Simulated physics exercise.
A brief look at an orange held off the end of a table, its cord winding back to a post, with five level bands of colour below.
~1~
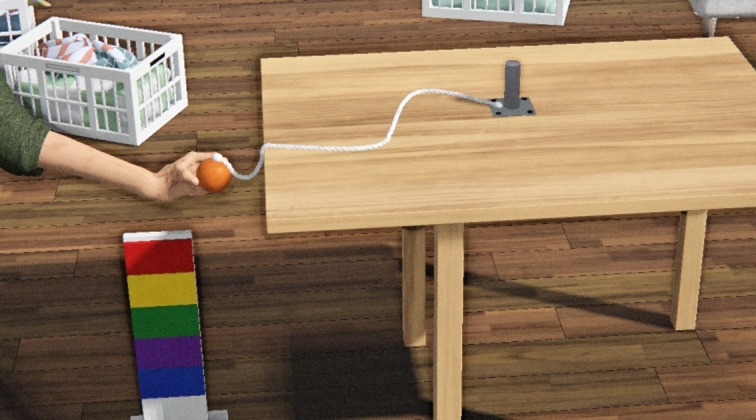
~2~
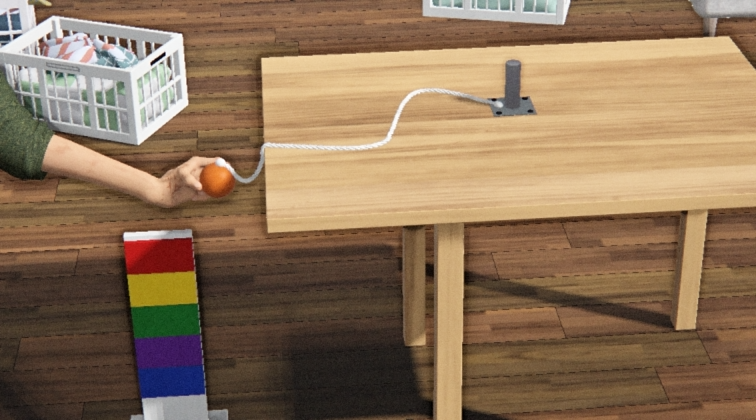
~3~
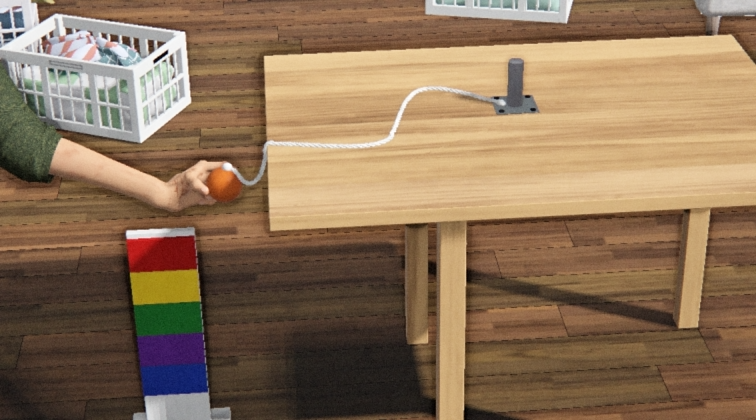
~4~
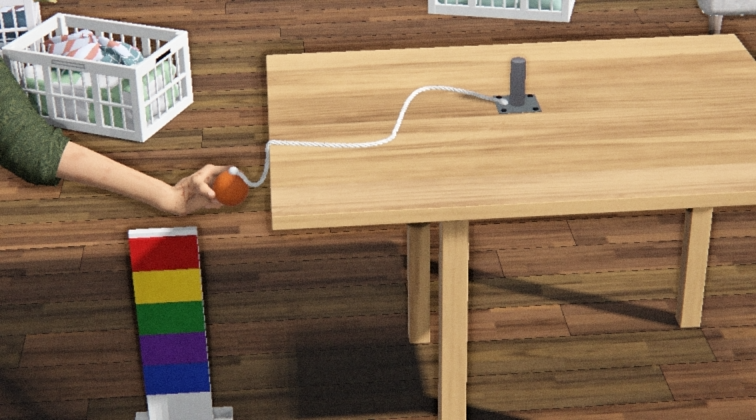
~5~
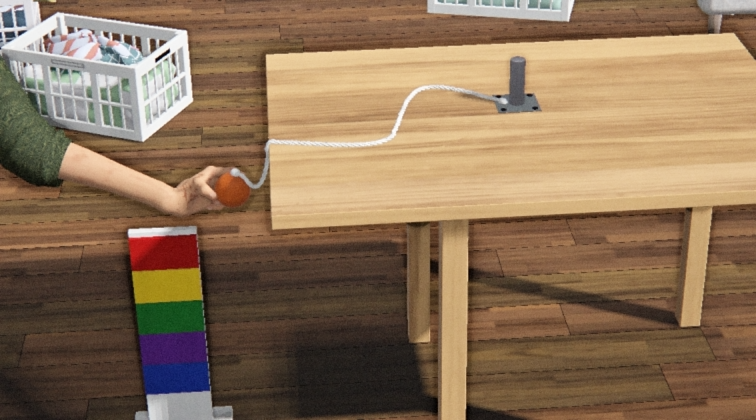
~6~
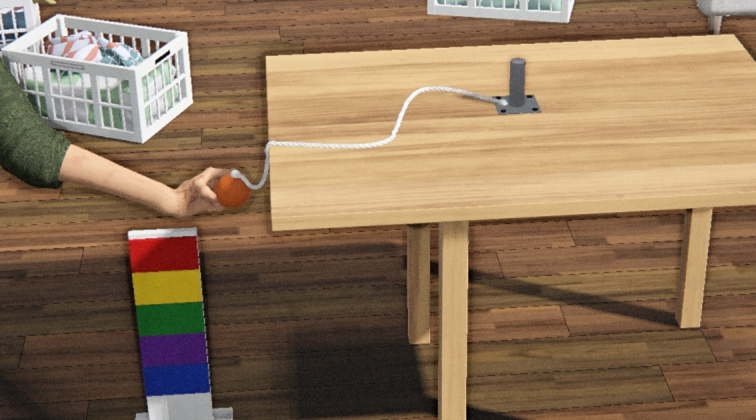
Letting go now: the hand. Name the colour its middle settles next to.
Its middle settles next to green.
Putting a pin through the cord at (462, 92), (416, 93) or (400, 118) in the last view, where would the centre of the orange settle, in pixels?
For the three tries you'd see (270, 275), (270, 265) and (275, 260).
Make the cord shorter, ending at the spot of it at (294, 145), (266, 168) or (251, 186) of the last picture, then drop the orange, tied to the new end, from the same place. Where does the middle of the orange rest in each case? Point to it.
The pixels are (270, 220) for the first, (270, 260) for the second and (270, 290) for the third.
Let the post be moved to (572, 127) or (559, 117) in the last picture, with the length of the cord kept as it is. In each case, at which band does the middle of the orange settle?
Yellow; yellow.
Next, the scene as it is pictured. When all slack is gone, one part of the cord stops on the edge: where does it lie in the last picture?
About (371, 145).
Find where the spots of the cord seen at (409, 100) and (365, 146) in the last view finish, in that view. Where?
End: (382, 114) and then (267, 132).
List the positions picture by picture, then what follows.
The first picture shows orange (214, 175); red (159, 259); yellow (162, 291); green (166, 323); purple (169, 354); blue (172, 384).
The second picture shows orange (217, 180); cord through (468, 96) (408, 98) (393, 127) (342, 149) (268, 147).
The third picture shows orange (224, 185).
The fourth picture shows orange (231, 188); cord through (473, 94) (413, 95) (398, 125) (347, 146) (272, 145).
The fifth picture shows orange (233, 190).
The sixth picture shows orange (233, 191); cord through (472, 94) (413, 96) (398, 126) (346, 147) (272, 146).
A little later, orange near (255, 294); level with green.
Next, orange near (303, 275); level with green.
Later still, orange near (266, 300); level with green.
When it is over, orange near (274, 299); level with green. Its middle rests at the green band.
